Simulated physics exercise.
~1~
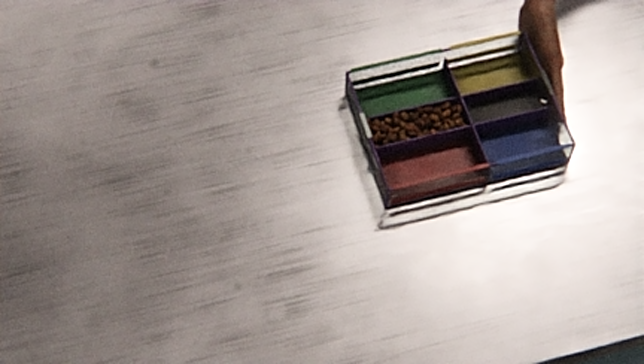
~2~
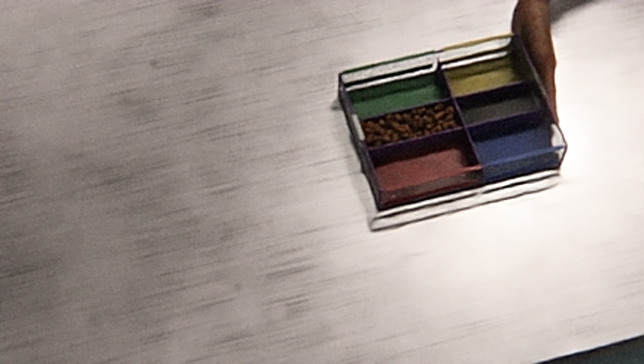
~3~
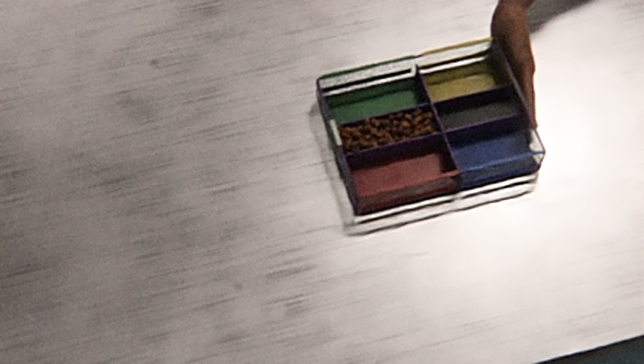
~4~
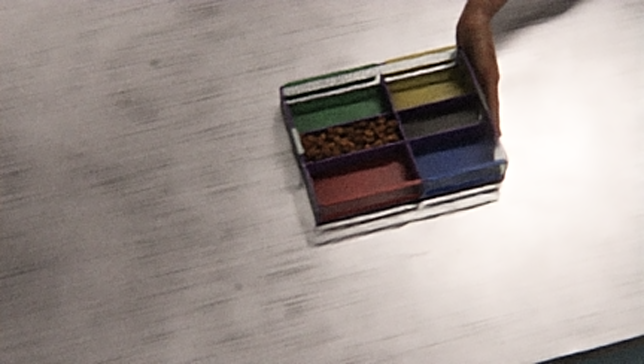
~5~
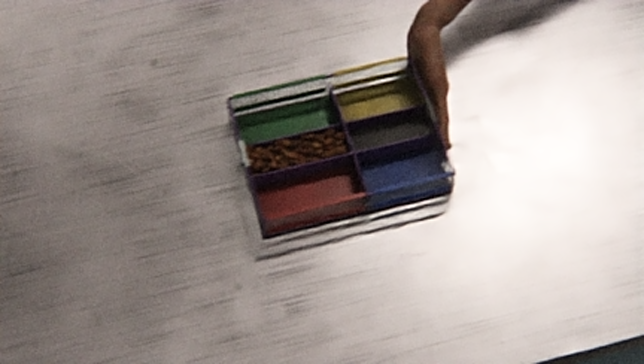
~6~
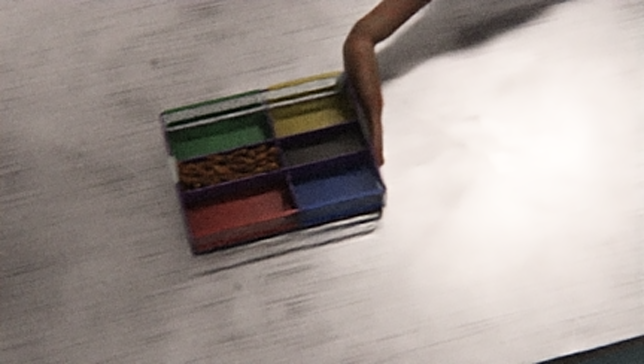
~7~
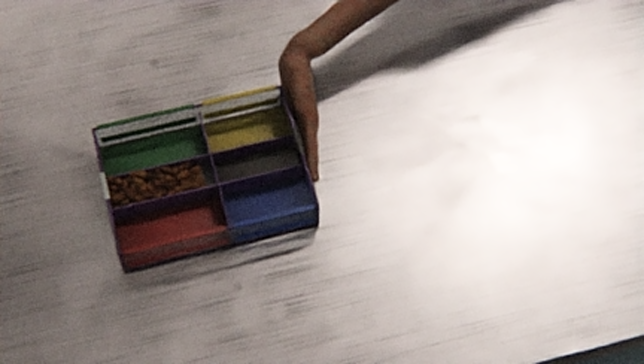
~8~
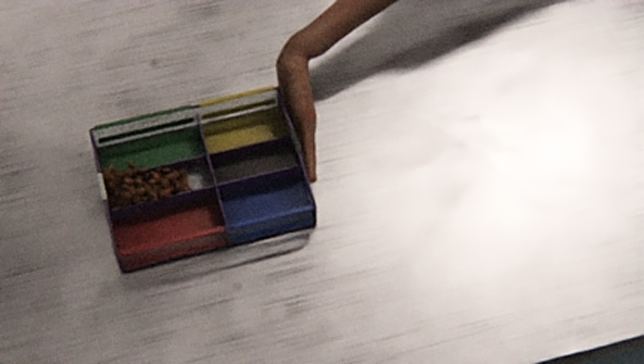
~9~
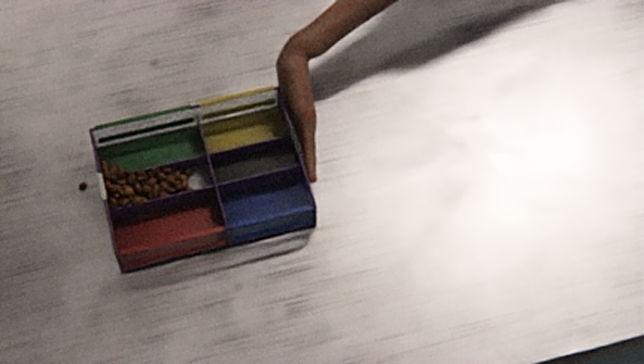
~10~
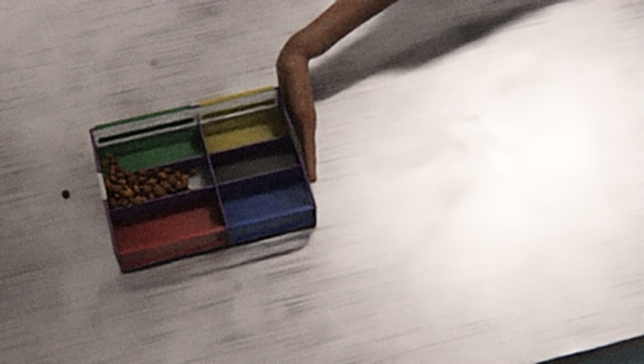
A hand pushed a divided tray with colored compartments leftward across a pale surface, then stopped, and the brown kibble in one section bunched toward the left side. One piece hopped out and came to rest just left of the tray.
